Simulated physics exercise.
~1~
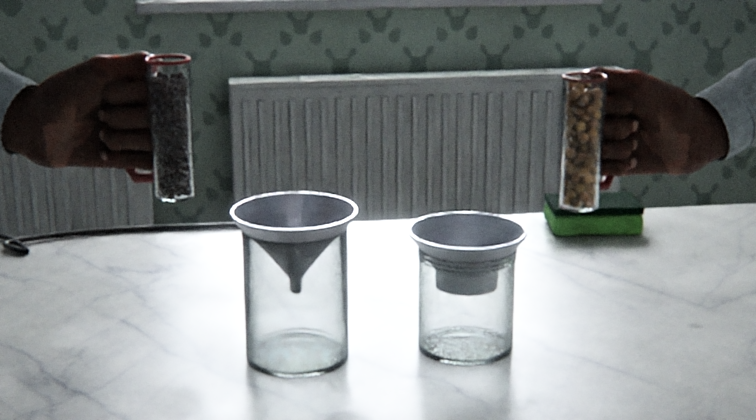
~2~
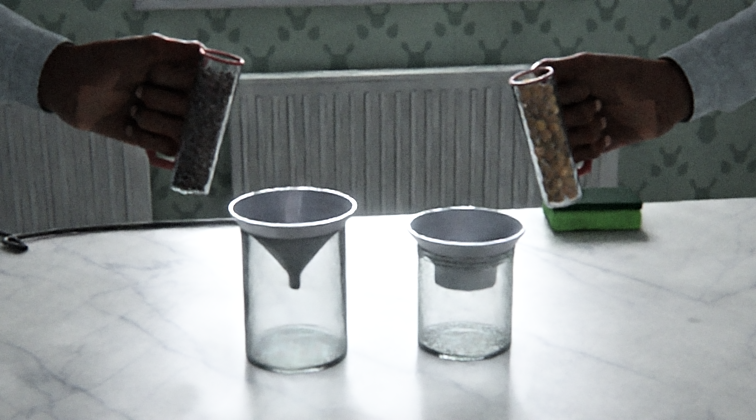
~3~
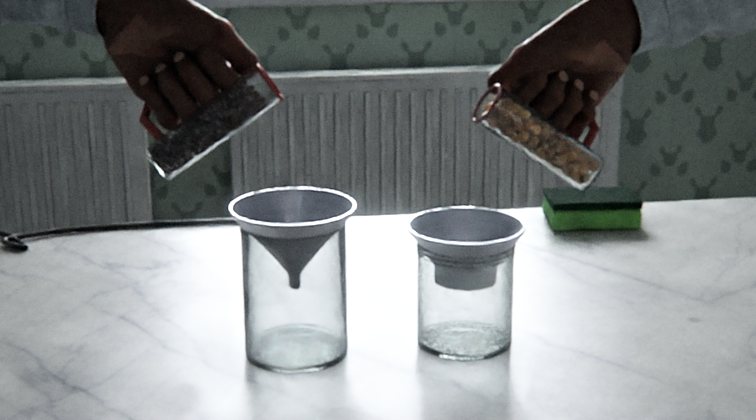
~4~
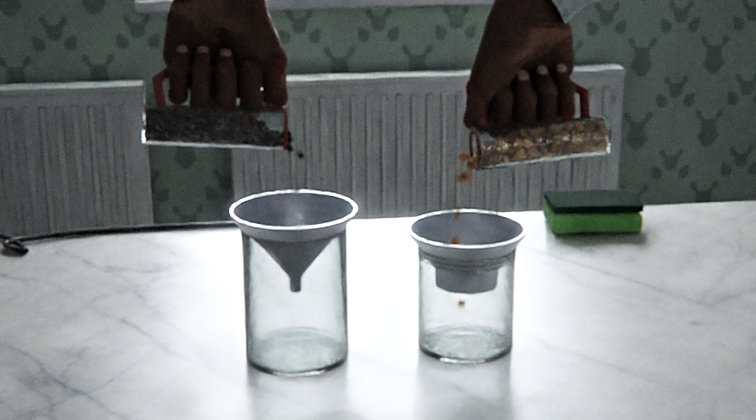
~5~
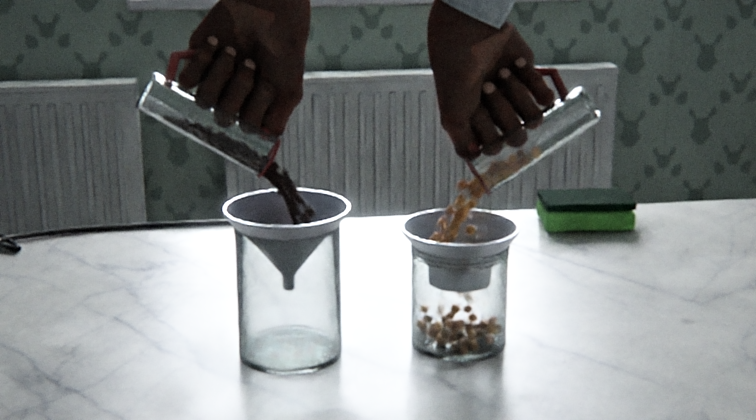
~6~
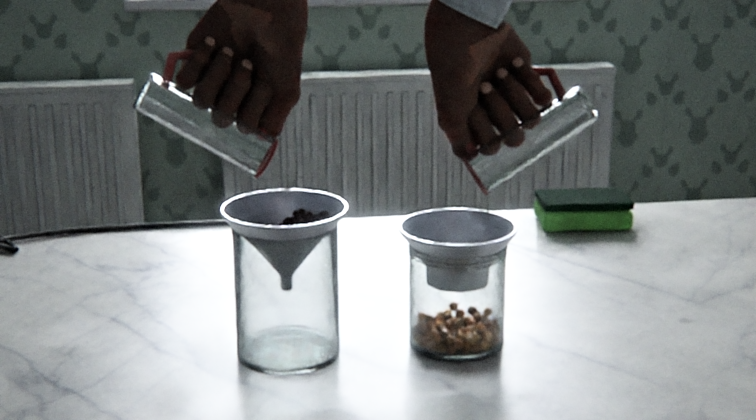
Two hands tipping small dry pieces from clear cups into funnels, the dark ones staying in the left, the tan filling the right jar's bottom.
